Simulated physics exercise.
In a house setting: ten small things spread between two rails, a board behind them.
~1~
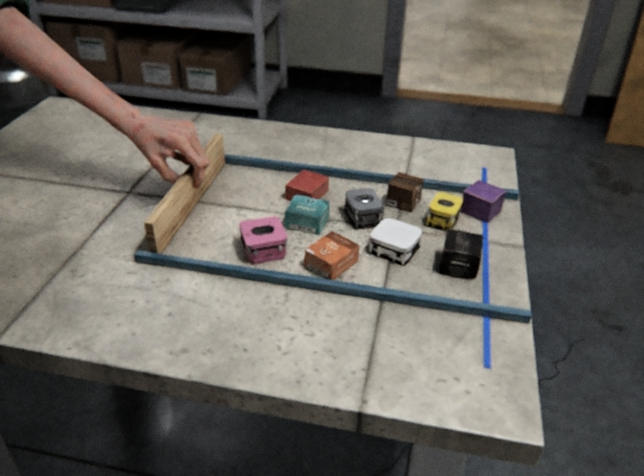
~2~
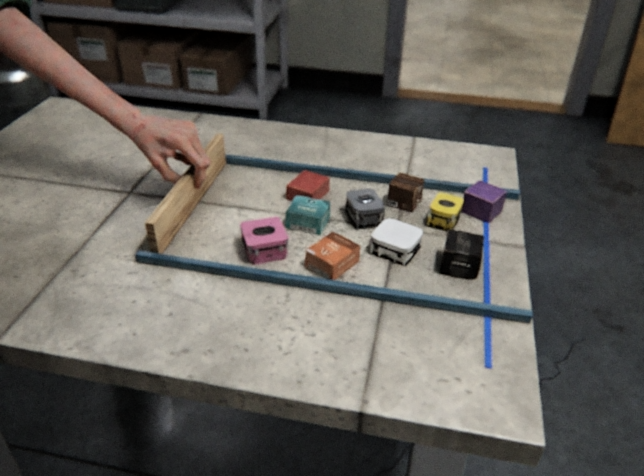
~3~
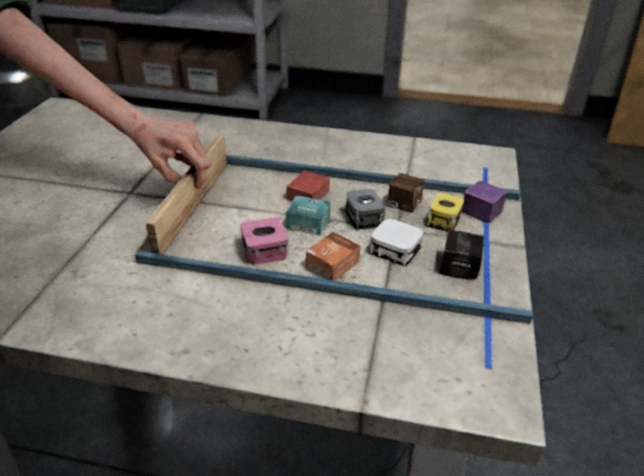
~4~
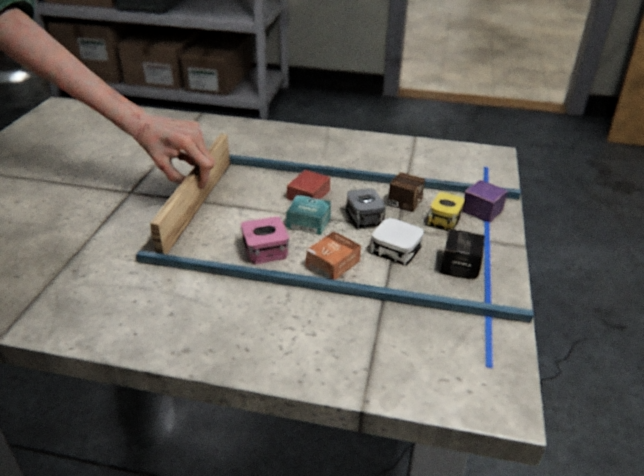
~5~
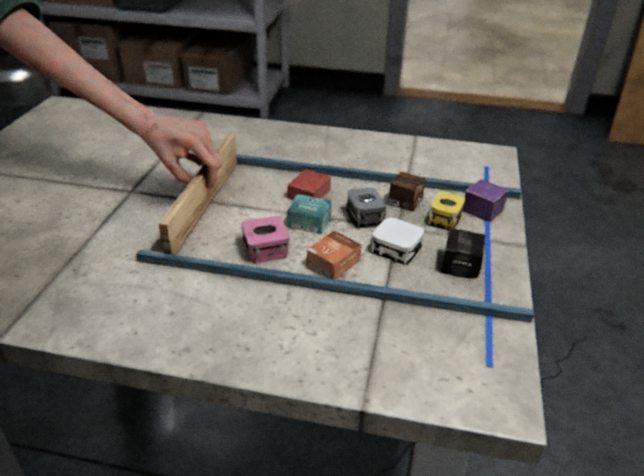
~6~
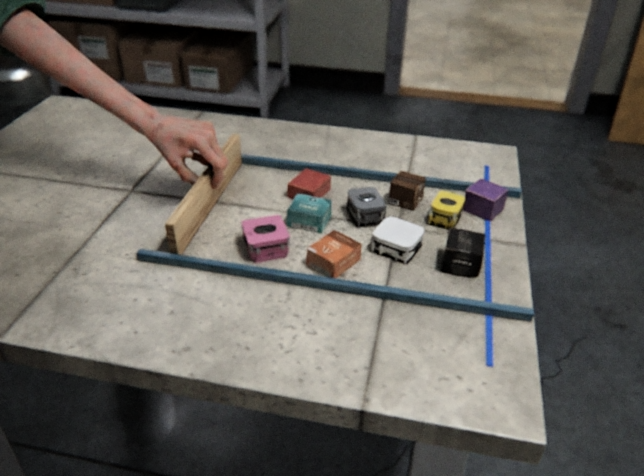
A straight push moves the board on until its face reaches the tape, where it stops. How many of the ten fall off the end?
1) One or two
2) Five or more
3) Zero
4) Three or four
The answer is 2.
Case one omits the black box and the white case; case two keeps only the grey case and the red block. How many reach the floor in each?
You'd get 4 in the first case and 4 in the second one.
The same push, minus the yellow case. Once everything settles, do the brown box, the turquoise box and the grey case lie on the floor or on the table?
Brown box down; turquoise box still up; grey case down.
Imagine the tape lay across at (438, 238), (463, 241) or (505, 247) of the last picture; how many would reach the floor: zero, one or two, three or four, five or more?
First one to two, then either three or four, then five or more.
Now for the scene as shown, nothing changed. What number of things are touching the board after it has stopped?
It adds up to 3.
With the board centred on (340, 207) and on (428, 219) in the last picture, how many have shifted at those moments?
The counts are 5 and 10.
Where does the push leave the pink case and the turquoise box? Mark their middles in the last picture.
About (512, 281), and about (510, 242).
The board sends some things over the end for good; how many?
All told, 7.
Soon after, none off yet; purple block at rest near (485, 199); black box at rest near (464, 253); yellow case at rest near (447, 211).
After that, none off yet; purple block moving near (492, 197); black box displaced a little near (486, 259); yellow case displaced about its own width near (473, 213).
In the end, the number that fall off is five or more; gone, orange box, grey case, white case, brown box, yellow case, black box and purple block.
